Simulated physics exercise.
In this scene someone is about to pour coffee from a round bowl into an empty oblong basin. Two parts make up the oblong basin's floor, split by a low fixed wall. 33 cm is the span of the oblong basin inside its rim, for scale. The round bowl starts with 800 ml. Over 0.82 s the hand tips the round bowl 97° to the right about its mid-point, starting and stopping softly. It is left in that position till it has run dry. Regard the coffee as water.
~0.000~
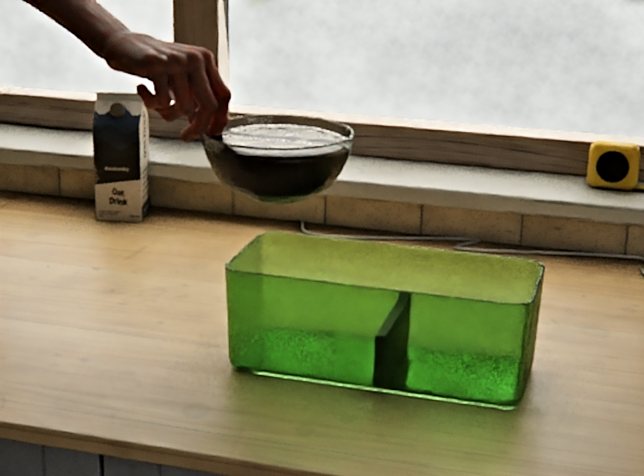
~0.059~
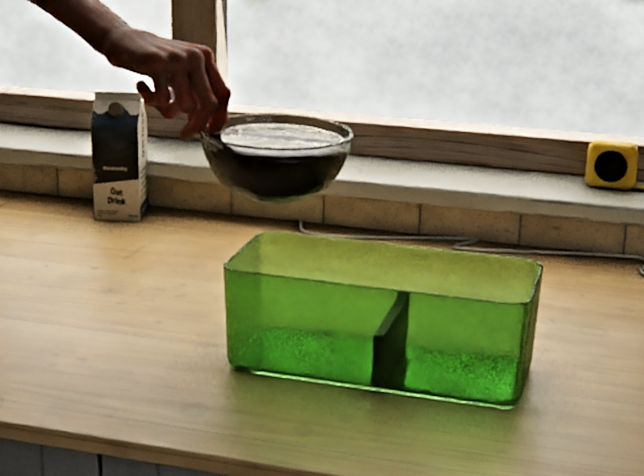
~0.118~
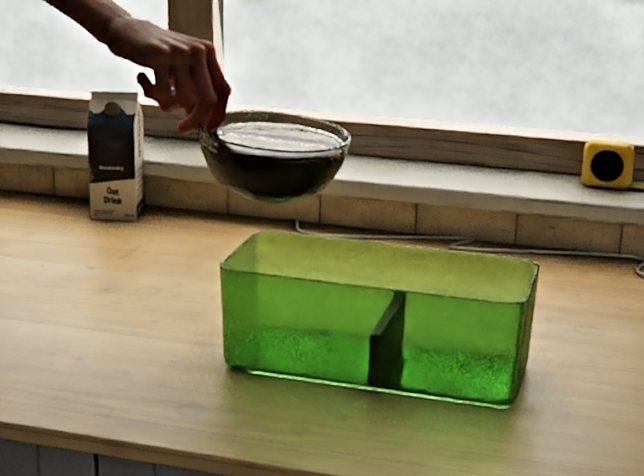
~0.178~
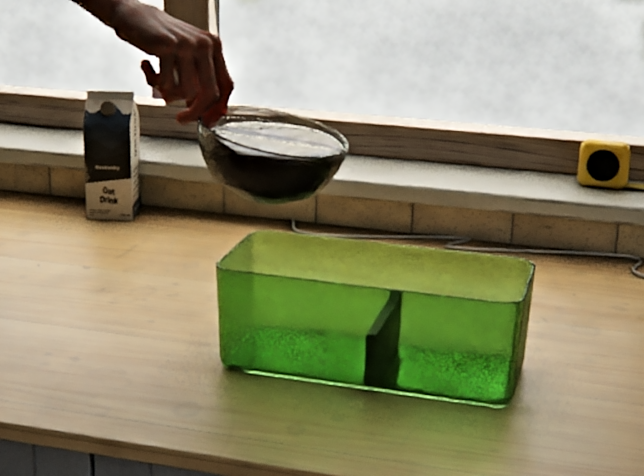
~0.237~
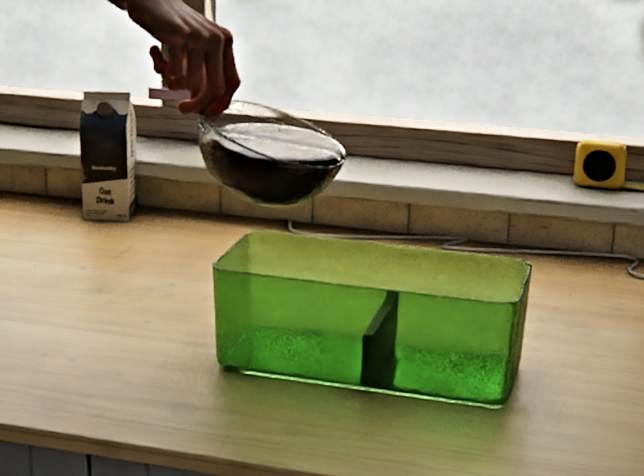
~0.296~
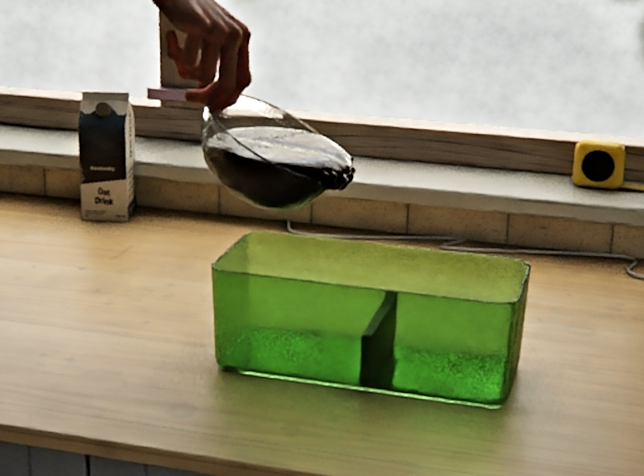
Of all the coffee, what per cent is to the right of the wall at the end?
I would say 44 percent.
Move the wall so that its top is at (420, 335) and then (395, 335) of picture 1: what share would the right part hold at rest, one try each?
The first gives near 15 per cent and the second near 50 per cent.
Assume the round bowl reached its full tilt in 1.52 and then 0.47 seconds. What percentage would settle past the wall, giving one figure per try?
Respectively about 55 and 25 percent.
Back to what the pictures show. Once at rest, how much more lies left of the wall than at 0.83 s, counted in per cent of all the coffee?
About 2 per cent.
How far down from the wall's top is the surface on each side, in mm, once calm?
Close to 40 mm left and close to 42 mm right.
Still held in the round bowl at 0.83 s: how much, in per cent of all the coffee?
Some 1 per cent.
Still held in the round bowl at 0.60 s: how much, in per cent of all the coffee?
I reckon about 18 in a hundred is still held.
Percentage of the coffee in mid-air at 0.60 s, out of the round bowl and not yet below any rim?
Roughly 26 percent.
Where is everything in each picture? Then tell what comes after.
In the first picture, it leans 0°; its right rim is at (350, 139); the coffee meets the walls at (213, 134) and (349, 145); the oblong basin's rim runs from (243, 251) to (538, 285); the wall's top is at (394, 315).
In the second picture, it leans 1°; its right rim is at (349, 140); the coffee meets the walls at (212, 132) and (347, 146).
In the third picture, it leans 5°; its right rim is at (347, 145); the coffee meets the walls at (209, 131) and (344, 148).
In the fourth picture, it leans 11°; its right rim is at (345, 152); the coffee meets the walls at (208, 130) and (343, 151).
In the fifth picture, it leans 19°; its right rim is at (342, 164); the coffee meets the walls at (208, 131) and (341, 155); 2 per cent is over the edge.
In the sixth picture, it leans 28°; its right rim is at (340, 176); the coffee meets the walls at (212, 136) and (335, 165); 8 per cent is over the edge.
After 0.60 s the tilt is 81° and 19 per cent is still to pour, 19 is left of the wall and 36 right of it.
After 0.83 s the tilt is 97° and 1 per cent is still to pour, 53 is left of the wall and 43 right of it.
After 1.06 s the tilt is 97° and 0 per cent is still to pour, 55 is left of the wall and 44 right of it.
After 1.32 s the tilt is 97° and 0 per cent is still to pour, 55 is left of the wall and 44 right of it.
In the end 55 per cent lies left of the wall, 44 right of it and 2 outside.
